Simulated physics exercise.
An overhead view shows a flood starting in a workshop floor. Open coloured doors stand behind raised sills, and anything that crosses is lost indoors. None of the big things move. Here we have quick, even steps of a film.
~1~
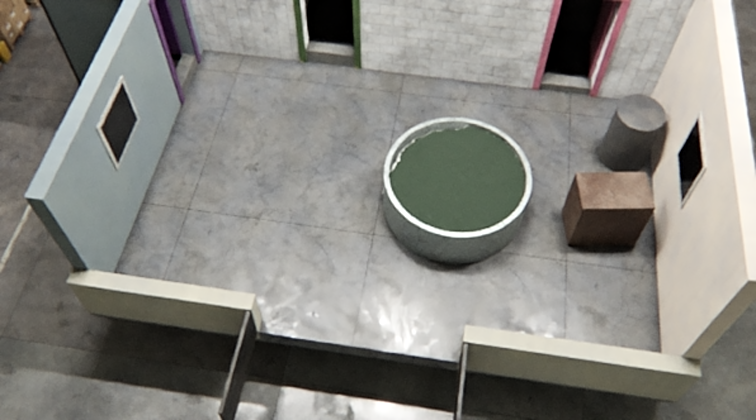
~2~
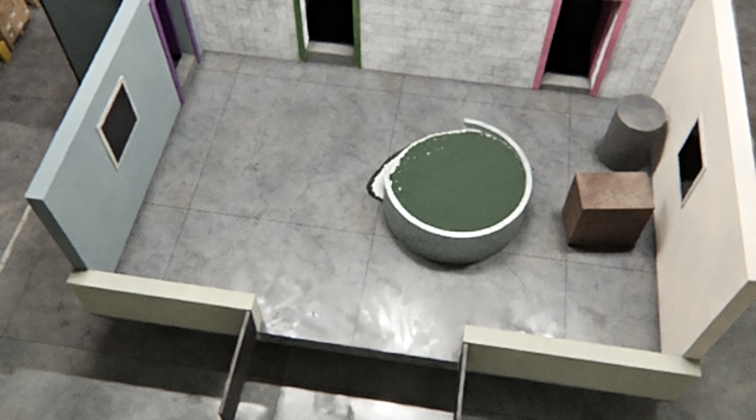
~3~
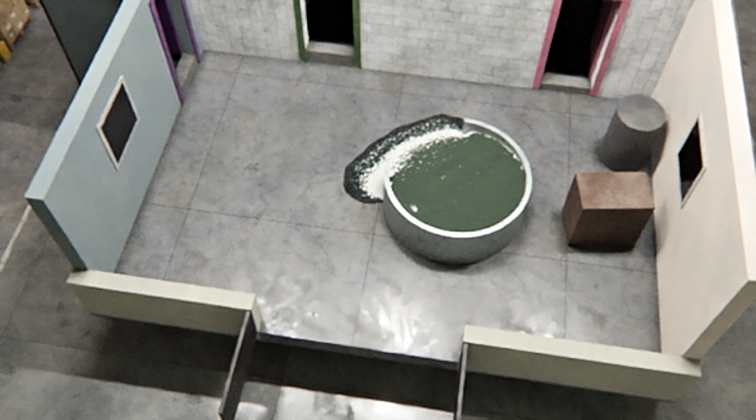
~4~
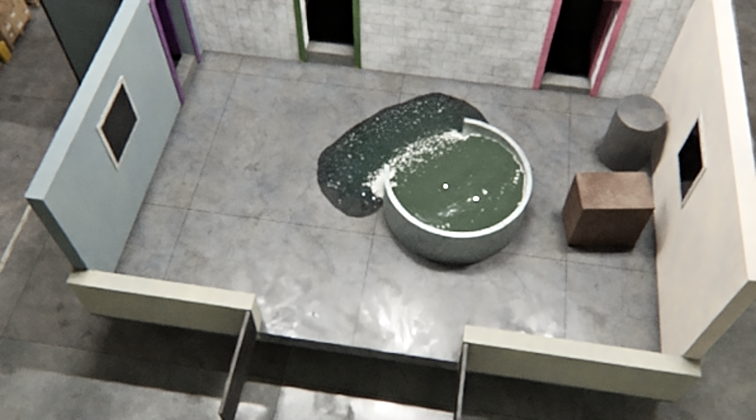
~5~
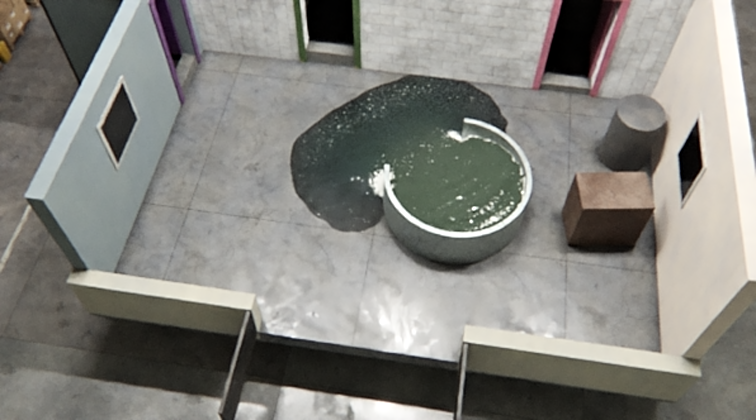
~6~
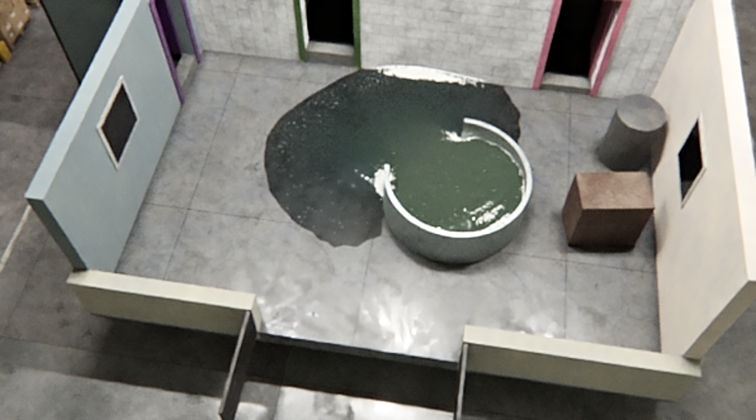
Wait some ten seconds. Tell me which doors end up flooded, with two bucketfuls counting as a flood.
One by one: The purple door passes two buckets; the pink door does not pass two buckets; the green door does not pass two buckets.
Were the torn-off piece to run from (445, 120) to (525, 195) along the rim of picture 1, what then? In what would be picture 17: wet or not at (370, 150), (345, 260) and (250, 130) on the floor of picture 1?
The first spot is spared, the second spared, the third spared.
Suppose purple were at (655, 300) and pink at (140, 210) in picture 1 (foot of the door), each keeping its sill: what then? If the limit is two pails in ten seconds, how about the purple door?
As I see it, the purple door stays beneath the mark.
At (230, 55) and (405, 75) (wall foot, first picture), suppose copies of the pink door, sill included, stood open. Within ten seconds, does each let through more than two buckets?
Lab note - first crosses the line, second crosses the line.
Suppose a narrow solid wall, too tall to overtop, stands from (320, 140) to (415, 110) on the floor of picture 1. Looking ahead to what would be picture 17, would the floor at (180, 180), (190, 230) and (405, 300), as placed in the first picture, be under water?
Reading the points as listed, I get deluged, then deluged, then left untouched.
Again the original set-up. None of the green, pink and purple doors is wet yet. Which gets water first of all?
Answer: The green door.
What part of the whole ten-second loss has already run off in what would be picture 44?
Working it through, I arrive at 50 per cent.
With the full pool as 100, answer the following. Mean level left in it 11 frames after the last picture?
Near 34 in a hundred.
A moment on, water covers 35 % of the floor; the purple door wet at the sill, nothing in, the pink door wet at the sill, nothing in, the green door wet at the sill, nothing in.
Next, water covers 40 % of the floor; the purple door under two buckets in, the pink door wet at the sill, nothing in, the green door wet at the sill, nothing in.
Then, water covers 50 % of the floor; the purple door far over two buckets in, the pink door wet at the sill, nothing in, the green door wet at the sill, nothing in.
Later, water covers 80 % of the floor; the purple door far over two buckets in, the pink door wet at the sill, nothing in, the green door wet at the sill, nothing in.
In the end, water covers 100 % of the floor; the purple door far over two buckets in, the pink door wet at the sill, nothing in, the green door wet at the sill, nothing in.
